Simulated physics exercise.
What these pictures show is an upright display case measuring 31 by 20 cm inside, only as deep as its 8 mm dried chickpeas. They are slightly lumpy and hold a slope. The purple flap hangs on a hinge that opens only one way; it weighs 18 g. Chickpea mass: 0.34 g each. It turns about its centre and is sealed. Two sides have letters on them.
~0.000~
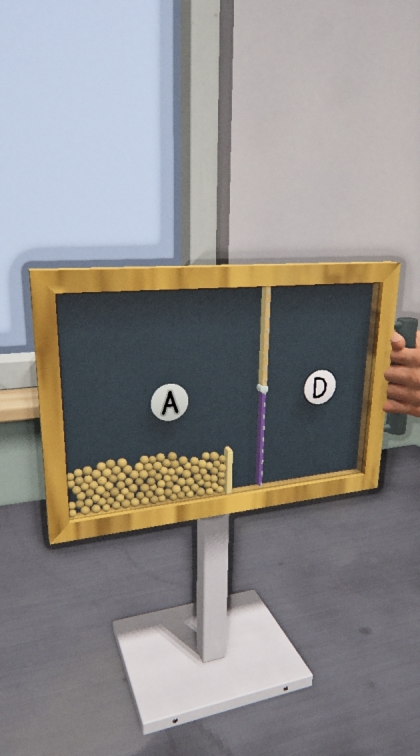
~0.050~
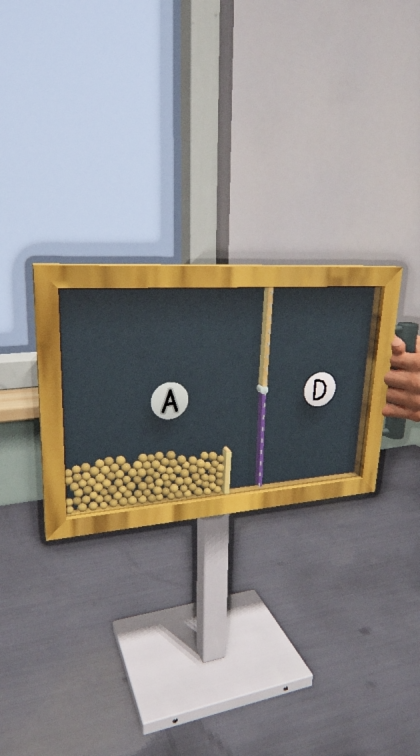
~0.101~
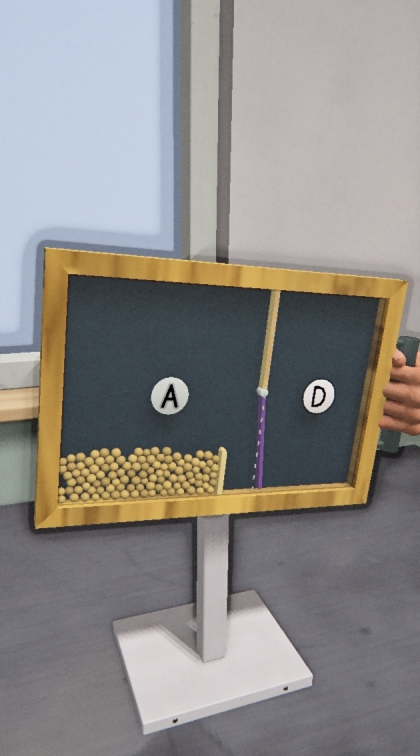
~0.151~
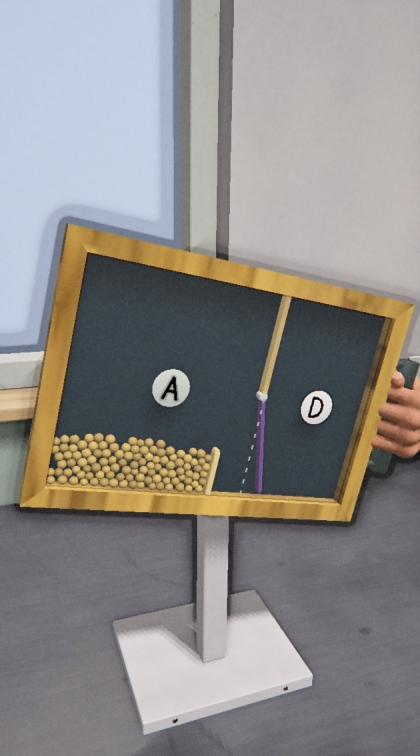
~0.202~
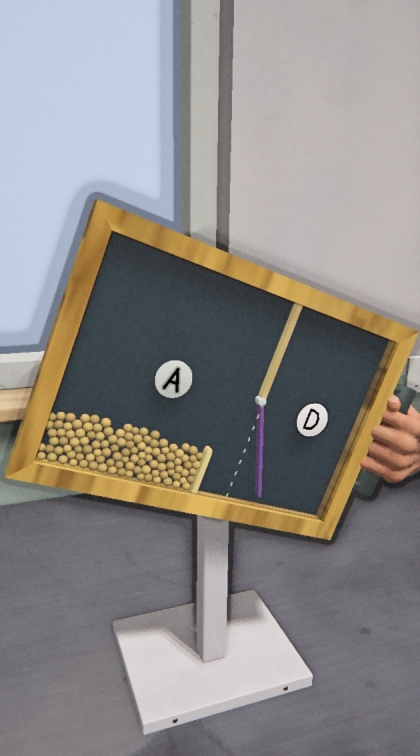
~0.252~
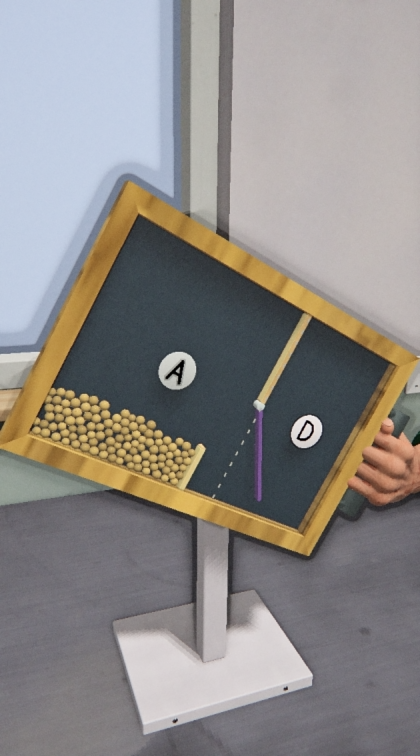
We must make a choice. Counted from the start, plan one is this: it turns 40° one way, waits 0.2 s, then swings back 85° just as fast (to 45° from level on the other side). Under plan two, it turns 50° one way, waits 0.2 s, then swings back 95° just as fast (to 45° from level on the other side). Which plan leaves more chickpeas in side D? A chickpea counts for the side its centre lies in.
Pick: The final plan.
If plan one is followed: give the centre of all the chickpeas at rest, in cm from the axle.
It lies close to 1 centimetres left and 12 centimetres below.
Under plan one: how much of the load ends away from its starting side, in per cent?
Some 0 per cent.
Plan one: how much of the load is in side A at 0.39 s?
Roughly 100 %.
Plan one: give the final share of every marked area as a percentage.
Side A: 100; side D: 0.
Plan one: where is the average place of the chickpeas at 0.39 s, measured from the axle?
The middle sits around 11 cm left of it and 1 cm below it.
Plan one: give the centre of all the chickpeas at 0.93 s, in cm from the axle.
Some 6 cm left and 8 cm below.
Plan one. By 0.39 s, it stands 40° clockwise; the chickpeas' middle is 11 cm left of and 1 cm below the centre; A 100 %; purple flap open 39°.
By 0.93 s, it stands 3° anticlockwise; the chickpeas' middle is 6 cm left of and 8 cm below the centre; A 100 %; purple flap shut.
By 1.27 s, it stands 45° anticlockwise; the chickpeas' middle is 1 cm right of and 11 cm below the centre; A 100 %; purple flap shut.
At rest by 2.3 s, it stands 45° anticlockwise; A 100 %, D 0 %; purple flap shut.
Plan two would end with A 85 %, D 15 %.
